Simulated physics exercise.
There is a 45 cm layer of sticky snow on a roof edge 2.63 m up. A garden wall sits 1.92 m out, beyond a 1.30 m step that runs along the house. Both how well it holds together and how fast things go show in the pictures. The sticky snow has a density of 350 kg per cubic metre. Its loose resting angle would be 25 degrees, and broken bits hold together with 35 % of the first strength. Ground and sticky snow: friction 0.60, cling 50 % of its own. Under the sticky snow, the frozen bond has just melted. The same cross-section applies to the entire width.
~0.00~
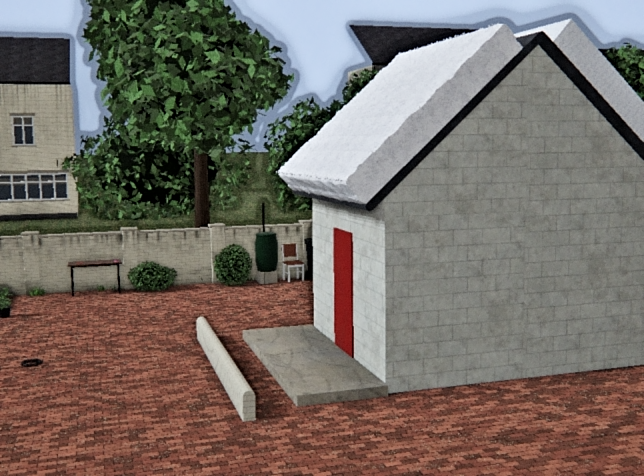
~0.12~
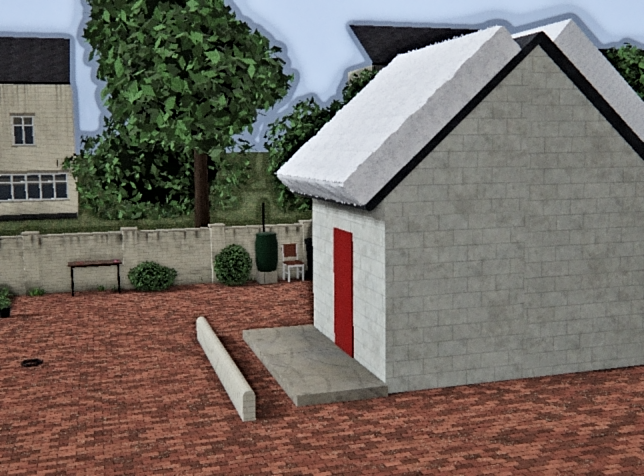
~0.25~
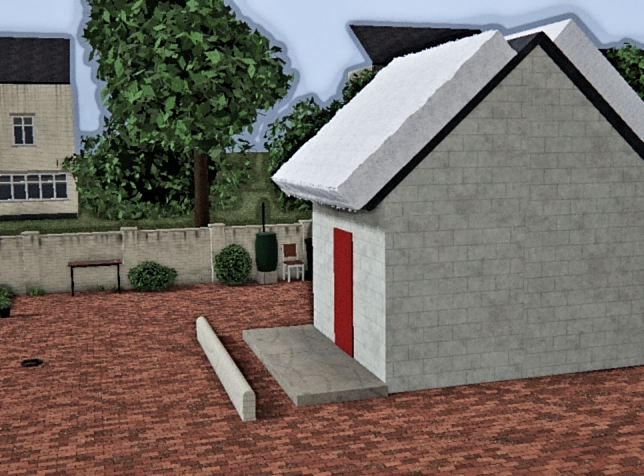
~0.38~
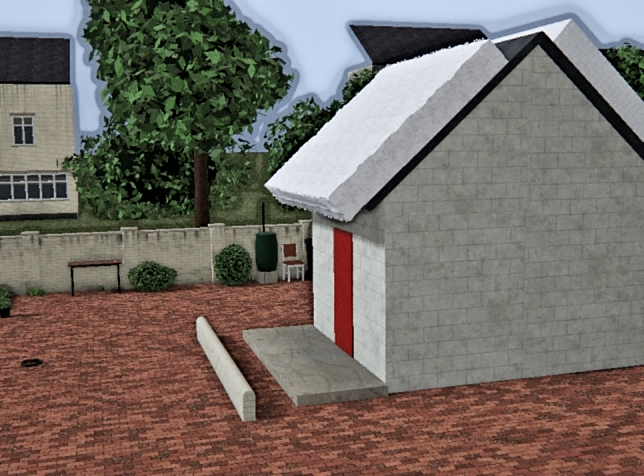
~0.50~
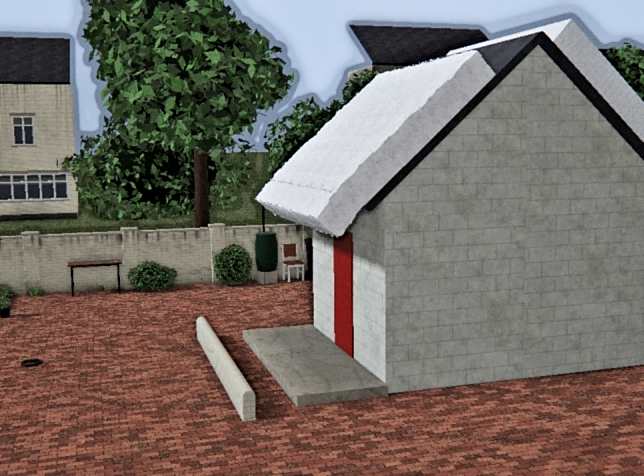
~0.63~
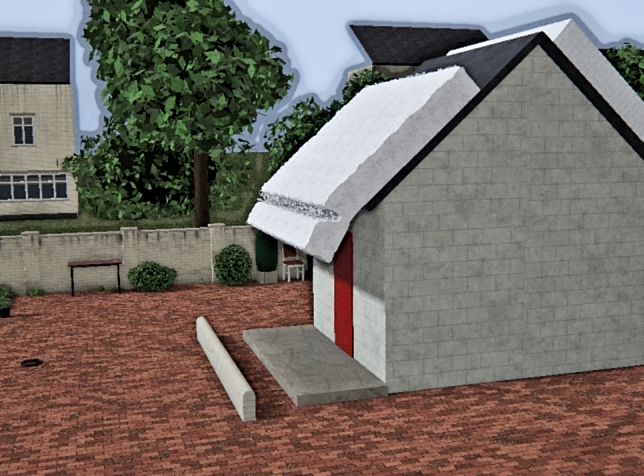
In a brick-paved yard, a thick white layer of snow slid slowly down the left side of a small grey building's roof, pushing out over the eave above the red door and cracking near its lower edge.
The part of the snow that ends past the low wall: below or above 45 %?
The share: In excess of 45 %.
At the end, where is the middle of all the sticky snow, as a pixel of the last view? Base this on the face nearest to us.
Approximately at pixel (208, 401).
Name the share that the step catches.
Around 20 per cent.
By 1.06 s, 42 % is still on the roof and 0 % is past the low wall.
By 1.57 s, none is still on the roof and 50 % is past the low wall.
By 2.09 s, none is still on the roof and 53 % is past the low wall.
By 2.60 s, none is still on the roof and 53 % is past the low wall.
By 2.70 s, at the end, none is still on the roof and 53 % is past the low wall.
